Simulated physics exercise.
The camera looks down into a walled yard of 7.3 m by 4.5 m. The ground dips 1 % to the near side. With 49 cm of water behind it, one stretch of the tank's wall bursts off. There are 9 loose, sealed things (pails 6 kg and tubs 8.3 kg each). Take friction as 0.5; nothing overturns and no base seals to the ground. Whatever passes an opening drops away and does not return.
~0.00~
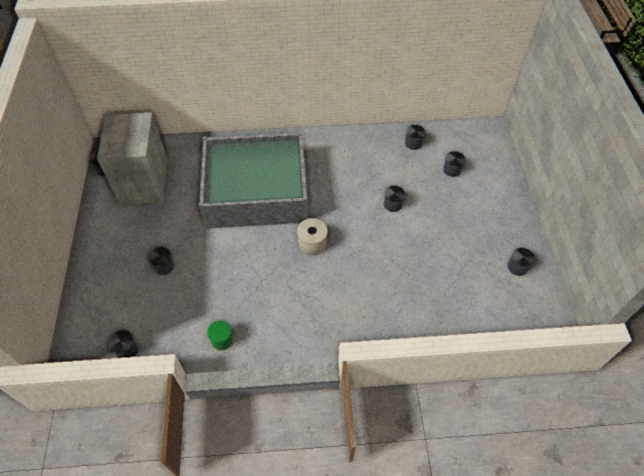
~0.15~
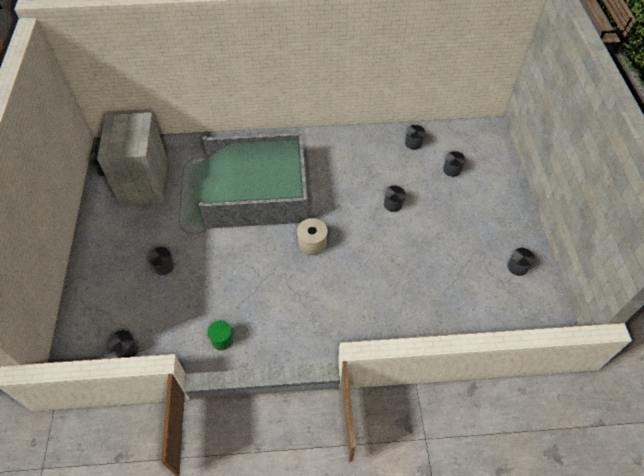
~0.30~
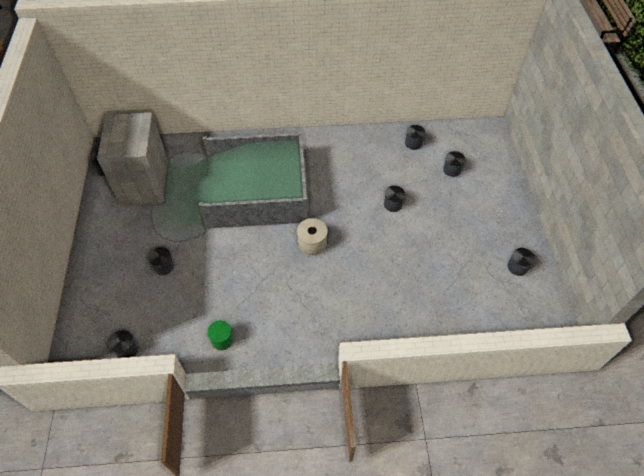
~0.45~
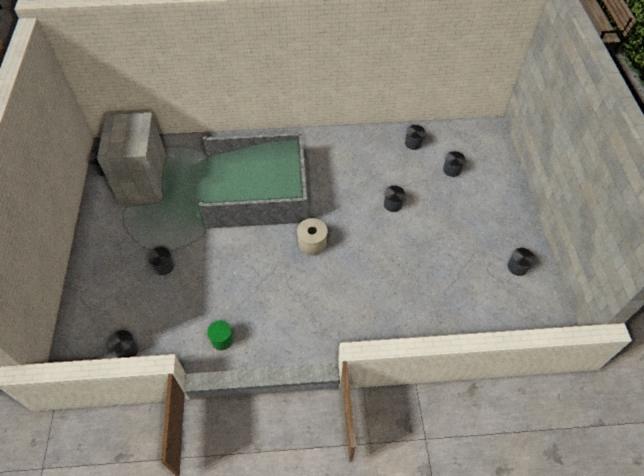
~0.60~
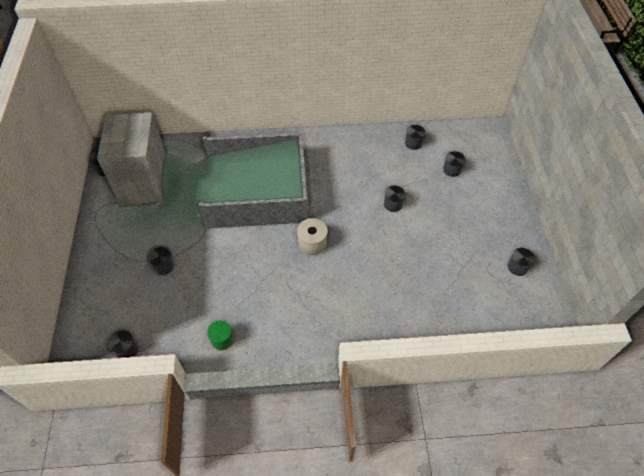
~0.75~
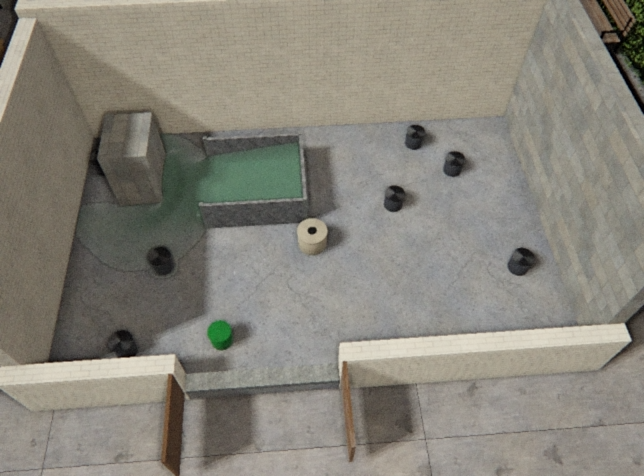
Greenish water pours from the open left side of a raised tank in a walled yard, spreading across the floor around a tall block and a dark pail, while the green pail and the other scattered containers stay still.
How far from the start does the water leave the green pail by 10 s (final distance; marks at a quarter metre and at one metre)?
Green pail is nudged along.
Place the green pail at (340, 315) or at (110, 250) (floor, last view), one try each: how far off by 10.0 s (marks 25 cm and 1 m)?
In that order: It barely shifts; it gets carried off.
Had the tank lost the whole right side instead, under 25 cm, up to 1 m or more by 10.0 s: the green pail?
In that case the green pail stays put.
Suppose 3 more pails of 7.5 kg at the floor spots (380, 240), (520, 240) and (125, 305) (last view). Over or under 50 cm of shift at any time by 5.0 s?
In that order: Short of it, less, more.
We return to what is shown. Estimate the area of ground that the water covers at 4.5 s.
About 19 m2.
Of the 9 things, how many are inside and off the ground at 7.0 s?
At that moment 0.
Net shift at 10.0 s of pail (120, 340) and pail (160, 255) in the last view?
In turn: 250 cm, 140 cm.
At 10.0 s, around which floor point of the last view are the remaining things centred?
Around (338, 244).
After 2.0 s the green pail is near (219, 331), 0.0 m from its start, aground; 0 of 9 are out; 0 afloat.
After 4.5 s the green pail is near (248, 317), 0.4 m from its start, aground; 0 of 9 are out; 0 afloat.
After 7.0 s the green pail is near (273, 310), 0.8 m from its start, aground; 0 of 9 are out; 0 afloat.
After 10.0 s the green pail is near (273, 310), 0.8 m from its start, aground; 0 of 9 are out; 0 afloat.
